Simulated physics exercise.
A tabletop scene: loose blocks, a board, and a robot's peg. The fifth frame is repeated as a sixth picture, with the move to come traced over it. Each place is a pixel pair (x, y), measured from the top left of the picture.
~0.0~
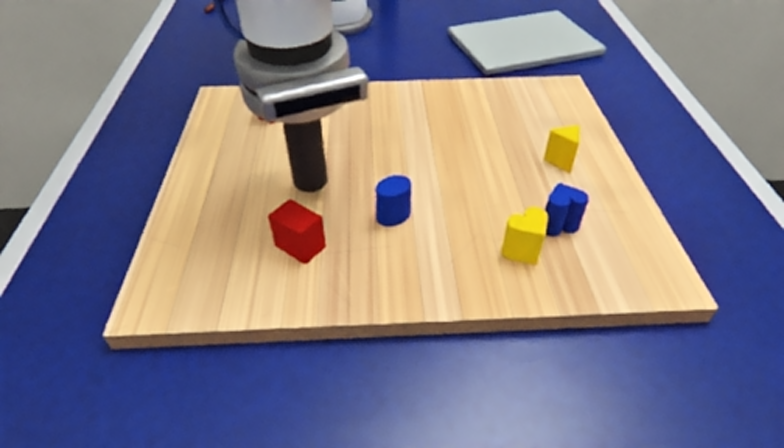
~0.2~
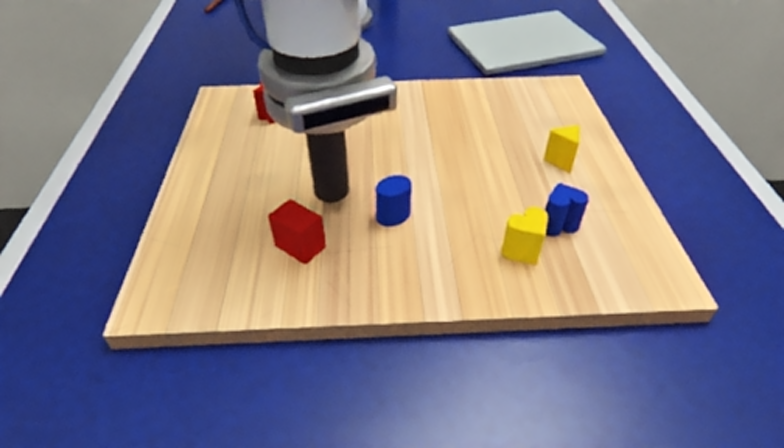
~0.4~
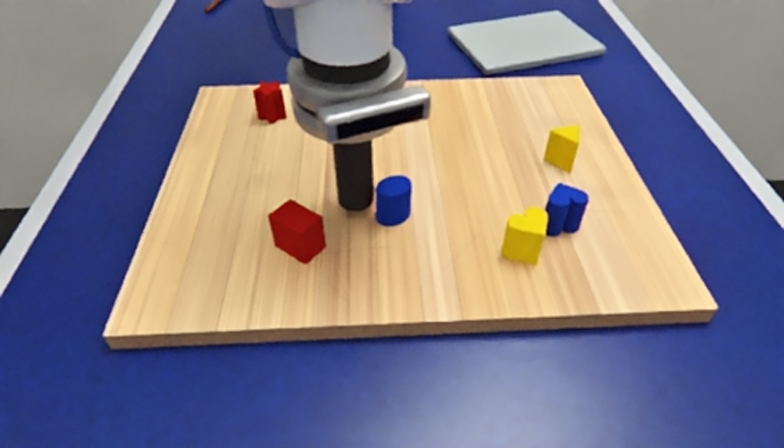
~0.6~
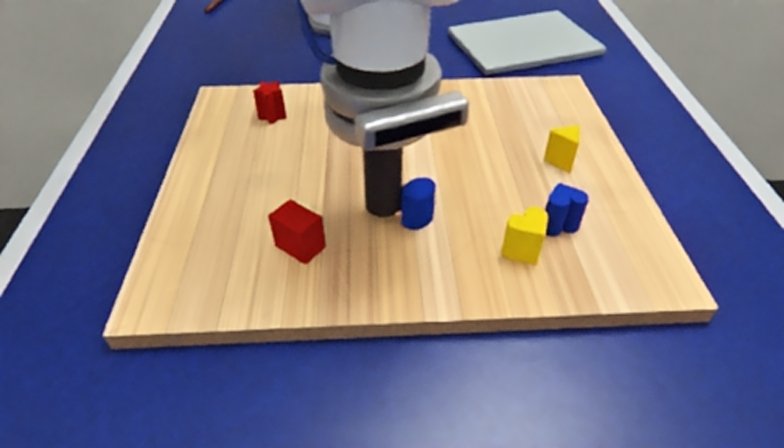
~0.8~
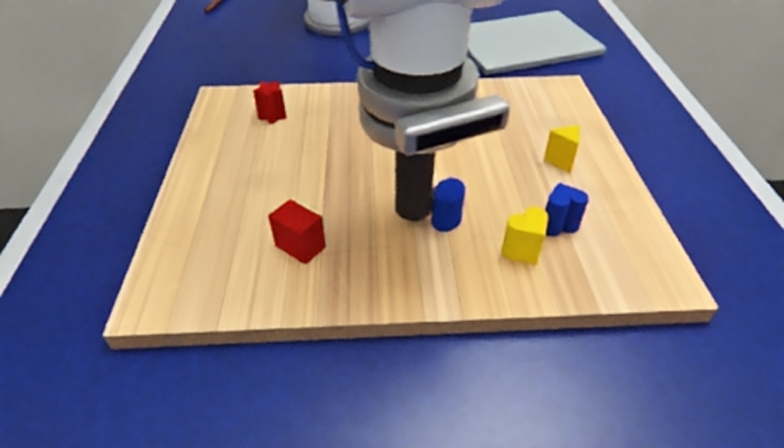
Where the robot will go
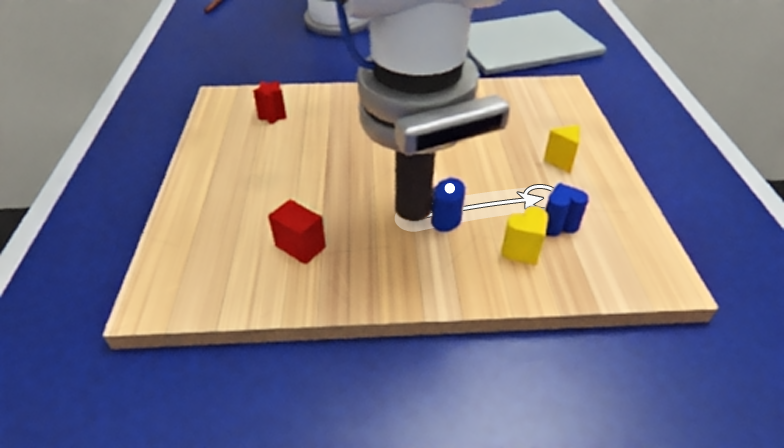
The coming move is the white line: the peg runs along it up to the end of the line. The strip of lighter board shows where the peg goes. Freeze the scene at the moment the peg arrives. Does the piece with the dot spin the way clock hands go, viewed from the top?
It seems so.
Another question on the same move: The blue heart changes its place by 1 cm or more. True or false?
The statement is correct.
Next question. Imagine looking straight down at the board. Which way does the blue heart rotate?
It spins anti-clockwise.
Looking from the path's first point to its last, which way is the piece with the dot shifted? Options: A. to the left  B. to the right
Answer: B.
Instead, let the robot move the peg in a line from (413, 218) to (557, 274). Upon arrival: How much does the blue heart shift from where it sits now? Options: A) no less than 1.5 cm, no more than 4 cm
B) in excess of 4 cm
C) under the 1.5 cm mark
Letter C.
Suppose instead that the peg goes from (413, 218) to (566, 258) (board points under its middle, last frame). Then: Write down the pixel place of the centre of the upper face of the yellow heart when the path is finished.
Its top face will be centred at roughly (609, 245).
The line goes from (413, 218) over (457, 210) and (500, 203) to (543, 198); the dot is on the blue oval block.
The first path, step by step. One third of the way, peg (458, 200); blue oval block (496, 185), turned 25° clockwise.
Two thirds of the way, peg (502, 193); blue oval block (539, 188), turned 80° clockwise; blue heart (575, 197).
At the end, peg (546, 188); blue oval block (562, 192), turned 145° clockwise; yellow heart unmoved; blue heart (595, 206), turned 20° anticlockwise.
